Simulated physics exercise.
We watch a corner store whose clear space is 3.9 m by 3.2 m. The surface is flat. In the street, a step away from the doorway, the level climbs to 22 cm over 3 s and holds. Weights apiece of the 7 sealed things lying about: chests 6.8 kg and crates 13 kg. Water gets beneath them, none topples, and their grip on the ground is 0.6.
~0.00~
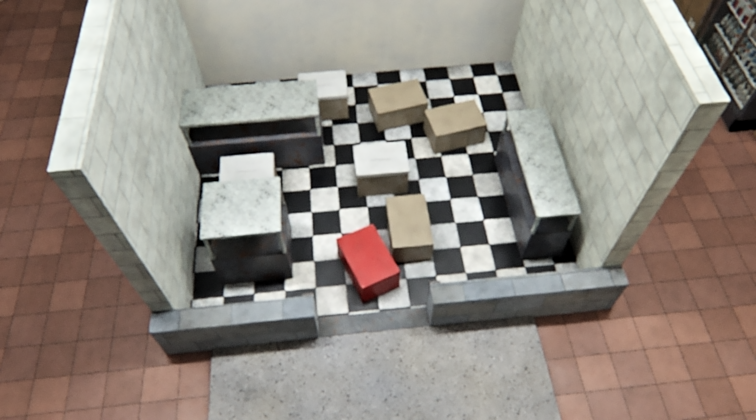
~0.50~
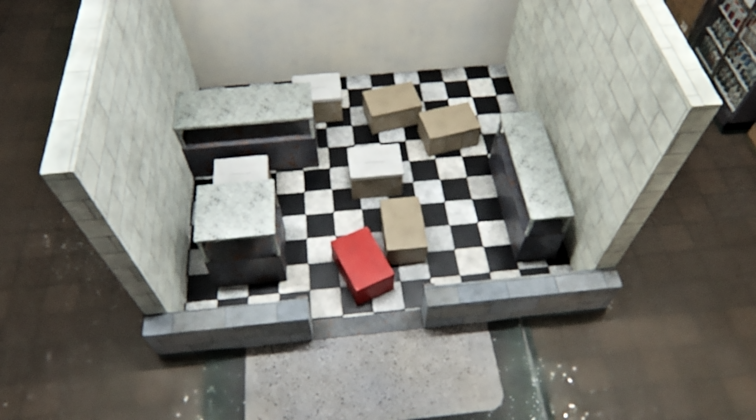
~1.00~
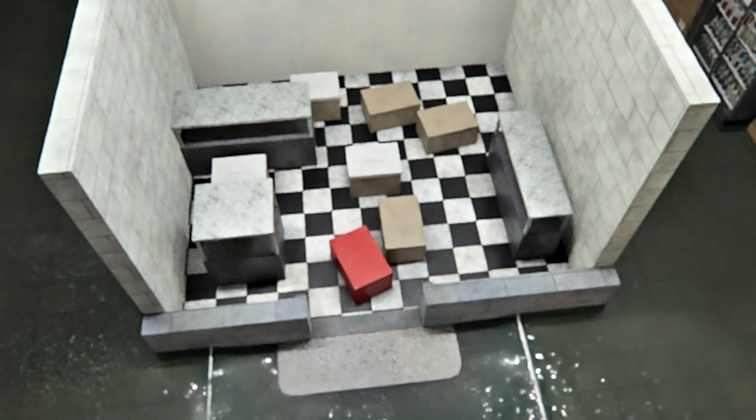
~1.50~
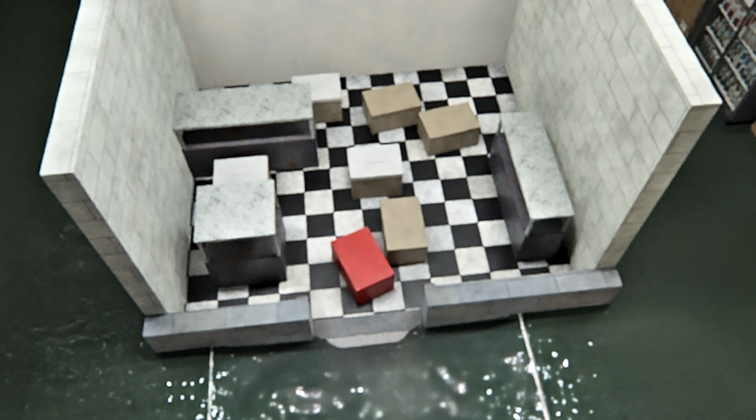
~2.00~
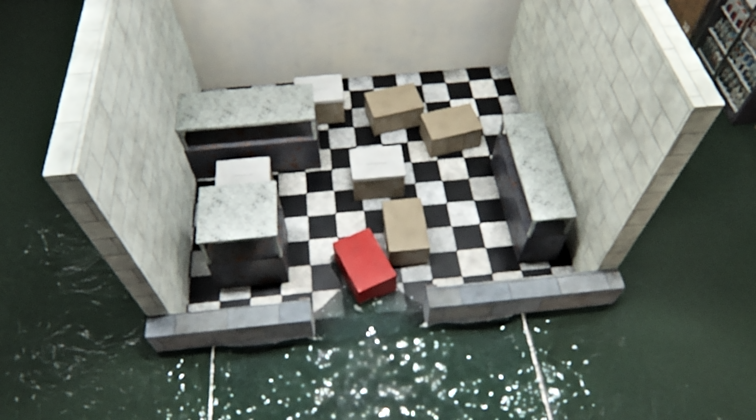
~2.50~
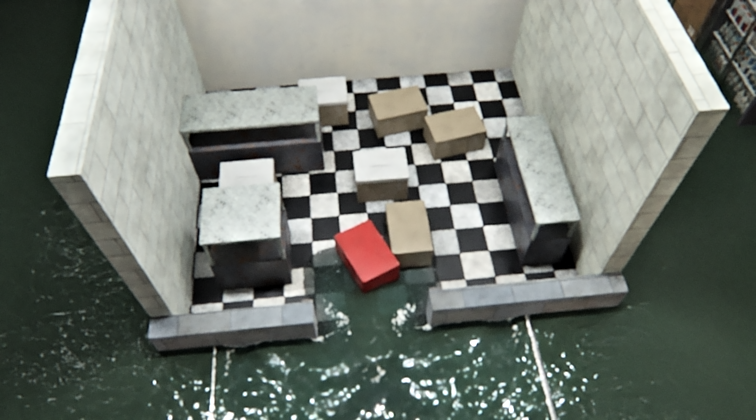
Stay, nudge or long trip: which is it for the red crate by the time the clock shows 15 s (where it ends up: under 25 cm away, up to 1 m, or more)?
The red crate travels far.
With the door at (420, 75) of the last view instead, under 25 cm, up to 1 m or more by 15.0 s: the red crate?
In that case the red crate slides a little.
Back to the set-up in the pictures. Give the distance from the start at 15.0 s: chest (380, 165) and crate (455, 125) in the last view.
In turn: 50 cm, 140 cm.
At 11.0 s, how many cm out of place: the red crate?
Roughly 200 cm by then.
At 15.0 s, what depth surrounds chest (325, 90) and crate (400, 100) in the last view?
About 18 and 19 cm.
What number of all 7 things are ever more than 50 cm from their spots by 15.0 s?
That makes 6.
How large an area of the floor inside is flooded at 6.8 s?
About 11.0 m2.
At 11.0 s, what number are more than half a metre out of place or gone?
By then 5.
After 3.5 s the red crate is near (352, 204), 0.7 m from its start, aground; 0 afloat.
After 6.8 s the red crate is near (337, 87), 2.3 m from its start, afloat; 6 afloat.
After 11.0 s the red crate is near (316, 93), 2.2 m from its start, afloat; 7 afloat.
After 15.0 s the red crate is near (278, 76), 2.6 m from its start, afloat; 7 afloat.
